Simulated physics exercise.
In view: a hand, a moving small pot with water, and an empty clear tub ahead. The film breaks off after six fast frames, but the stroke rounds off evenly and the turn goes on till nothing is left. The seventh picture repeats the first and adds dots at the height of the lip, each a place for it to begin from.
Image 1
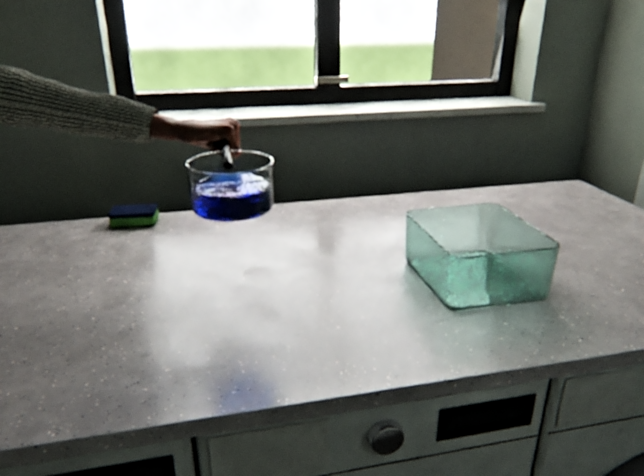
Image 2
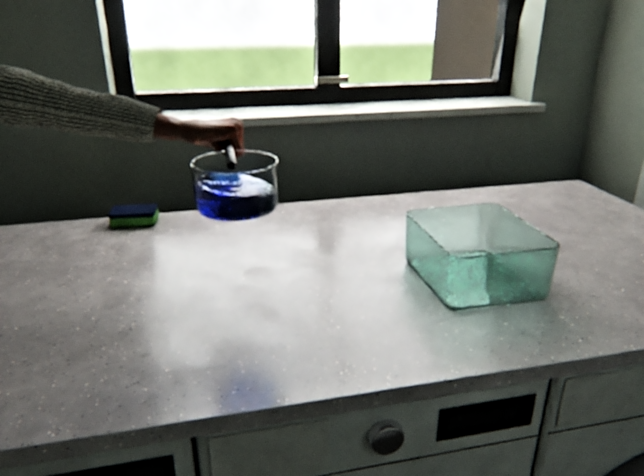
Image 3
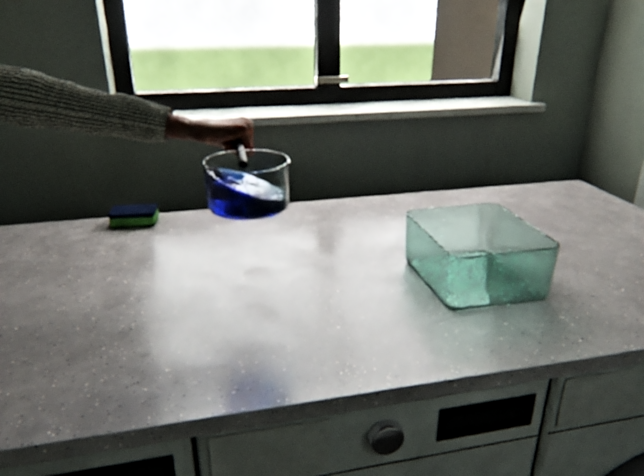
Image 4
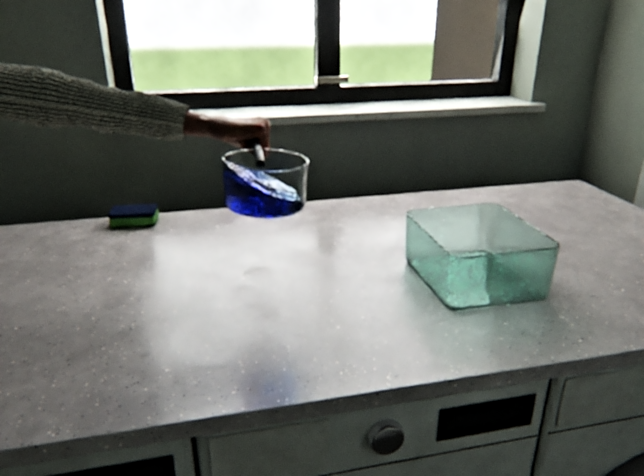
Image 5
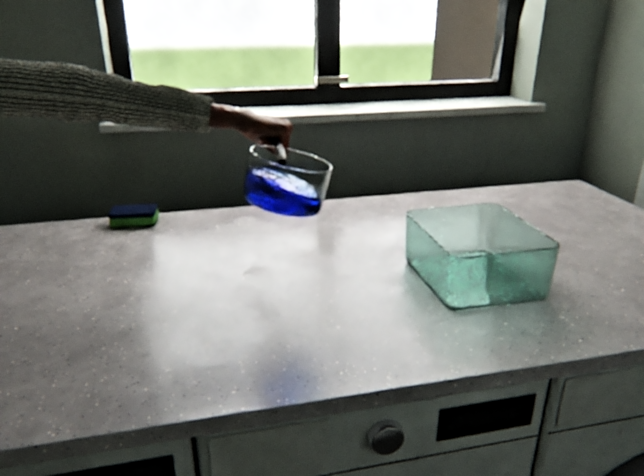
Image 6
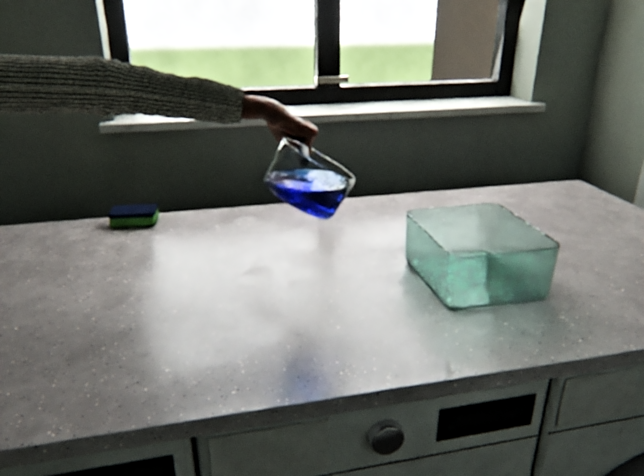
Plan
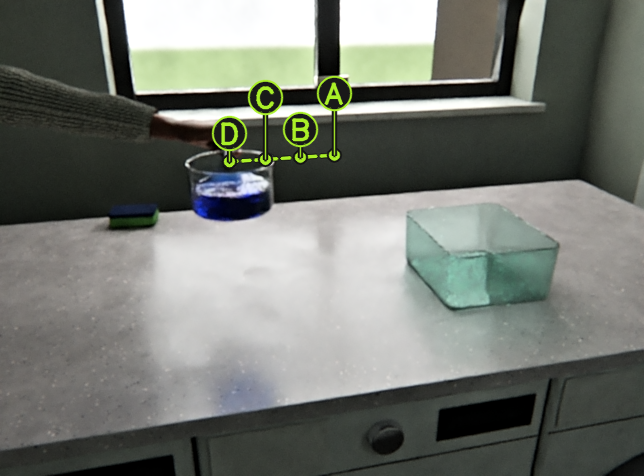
A hand carrying a small clear pot of sloshing blue water rightward above a grey counter, then tilting it toward the right.
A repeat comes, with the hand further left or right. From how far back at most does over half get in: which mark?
Go for B.
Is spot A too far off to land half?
No.
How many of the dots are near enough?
Two of them.
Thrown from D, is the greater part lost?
Yes, it does.
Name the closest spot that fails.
Spot C.
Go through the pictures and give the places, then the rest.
The first picture shows upright, lip at (271, 159); tub from (444, 309) to (546, 296); nothing has left yet.
The second picture shows upright, lip at (275, 158); nothing has left yet.
The third picture shows upright, lip at (287, 158); nothing has left yet.
The fourth picture shows tipped about 3°, lip at (306, 159); nothing has left yet.
The fifth picture shows tipped about 14°, lip at (330, 165); nothing has left yet.
The sixth picture shows tipped about 30°, lip at (353, 176); nothing has left yet.
In lime, A at (334, 155); B at (300, 157); C at (265, 159); D at (229, 161).
For spot A, about 92 % lands in the tub, 7 % falls short.
For spot B, about 66 % lands in the tub, 24 % falls short and 10 % goes beside or beyond.
For spot C, about 27 % lands in the tub, 67 % falls short and 6 % goes beside or beyond.
For spot D, about 0 % lands in the tub, 99 % falls short.
